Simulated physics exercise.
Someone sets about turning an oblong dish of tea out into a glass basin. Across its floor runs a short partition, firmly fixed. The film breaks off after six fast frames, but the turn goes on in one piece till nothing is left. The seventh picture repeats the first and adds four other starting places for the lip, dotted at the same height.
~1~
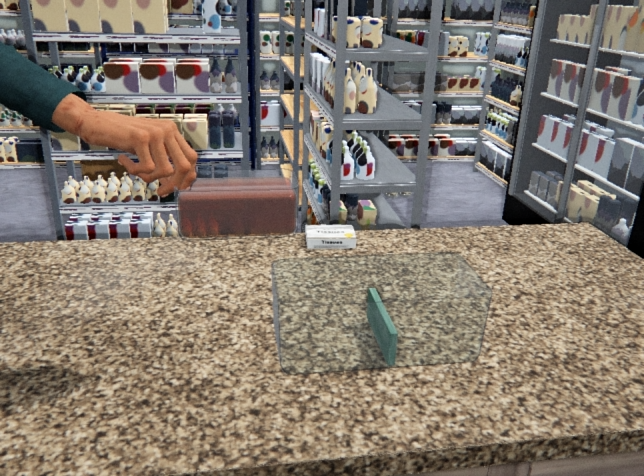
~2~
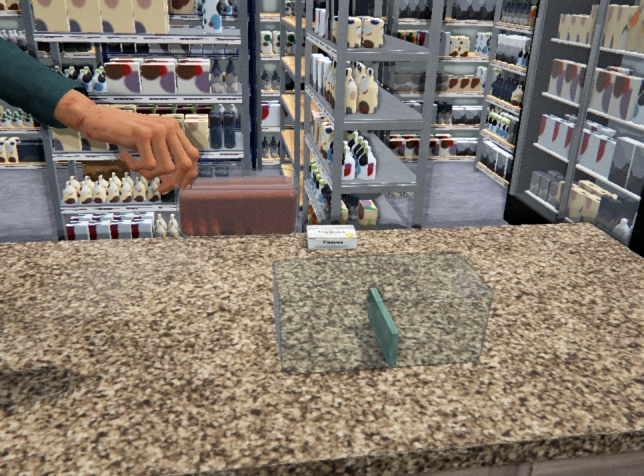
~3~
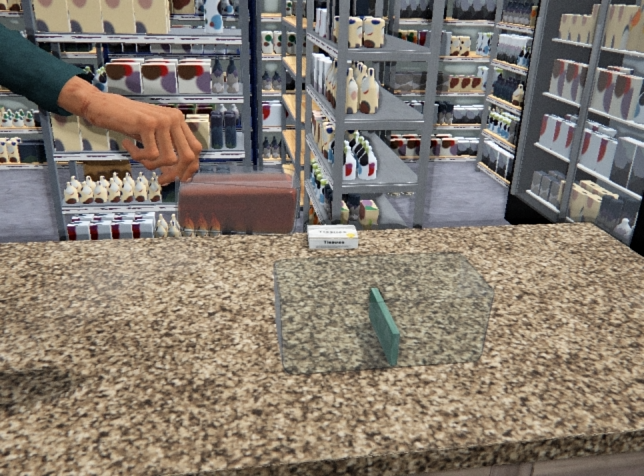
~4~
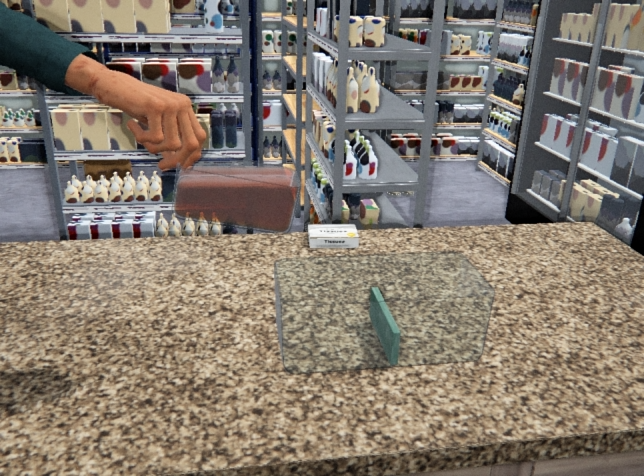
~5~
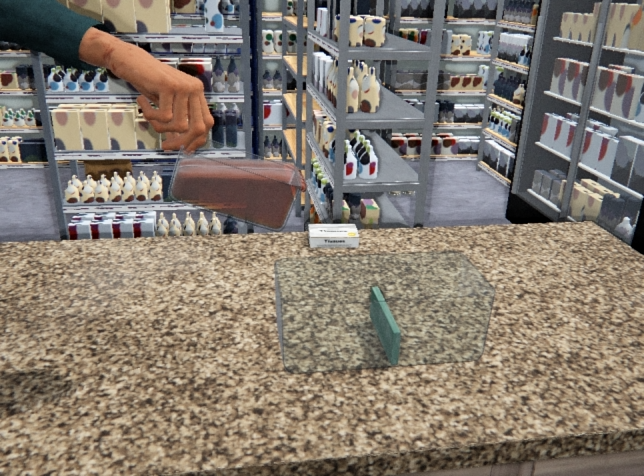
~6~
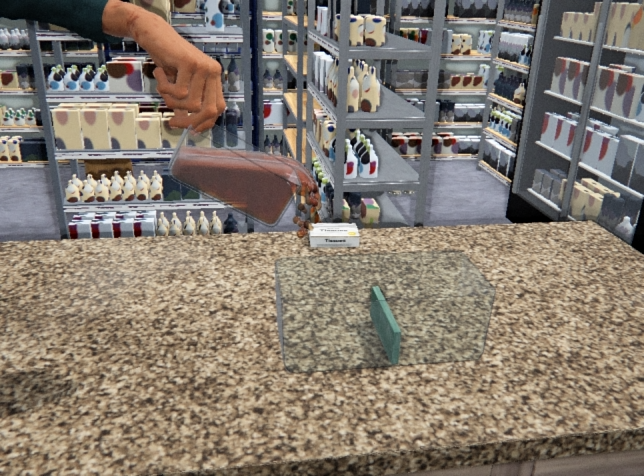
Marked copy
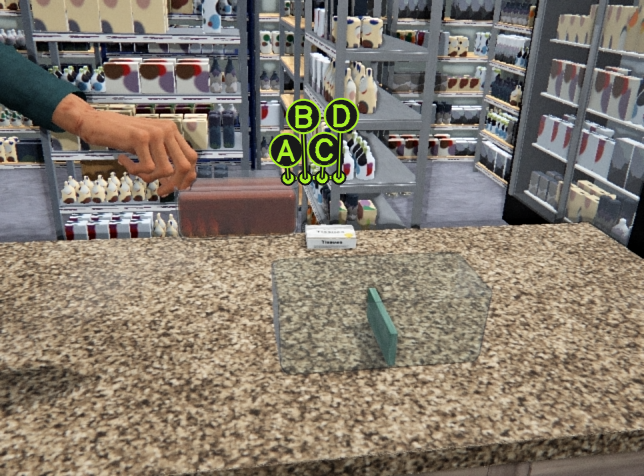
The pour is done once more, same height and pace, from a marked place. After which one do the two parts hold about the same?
B is best.
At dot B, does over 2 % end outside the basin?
Yes.
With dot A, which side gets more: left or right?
The left side.
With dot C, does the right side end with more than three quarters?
No.
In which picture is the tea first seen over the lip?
Picture 5.
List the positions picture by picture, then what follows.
Upright, lip at (294, 178); basin from (280, 371) to (478, 357); top of the wall at (382, 309); nothing has left yet.
Upright, lip at (295, 178); nothing has left yet.
Tipped about 5°, lip at (296, 178); nothing has left yet.
Tipped about 12°, lip at (297, 177); nothing has left yet.
Tipped about 20°, lip at (297, 177); tea is over the lip, down to (301, 183).
Tipped about 30°, lip at (297, 176); tea is over the lip, down to (304, 229).
On the marked copy, A at (288, 178); B at (305, 178); C at (322, 177); D at (338, 177).
Choosing A, about 73 % ends left of the wall and 19 % right of it; 7 % is lost outside.
Choosing B, about 41 % ends left of the wall and 51 % right of it; 8 % is lost outside.
Choosing C, about 28 % ends left of the wall and 65 % right of it; 7 % is lost outside.
Choosing D, about 13 % ends left of the wall and 80 % right of it; 6 % is lost outside.
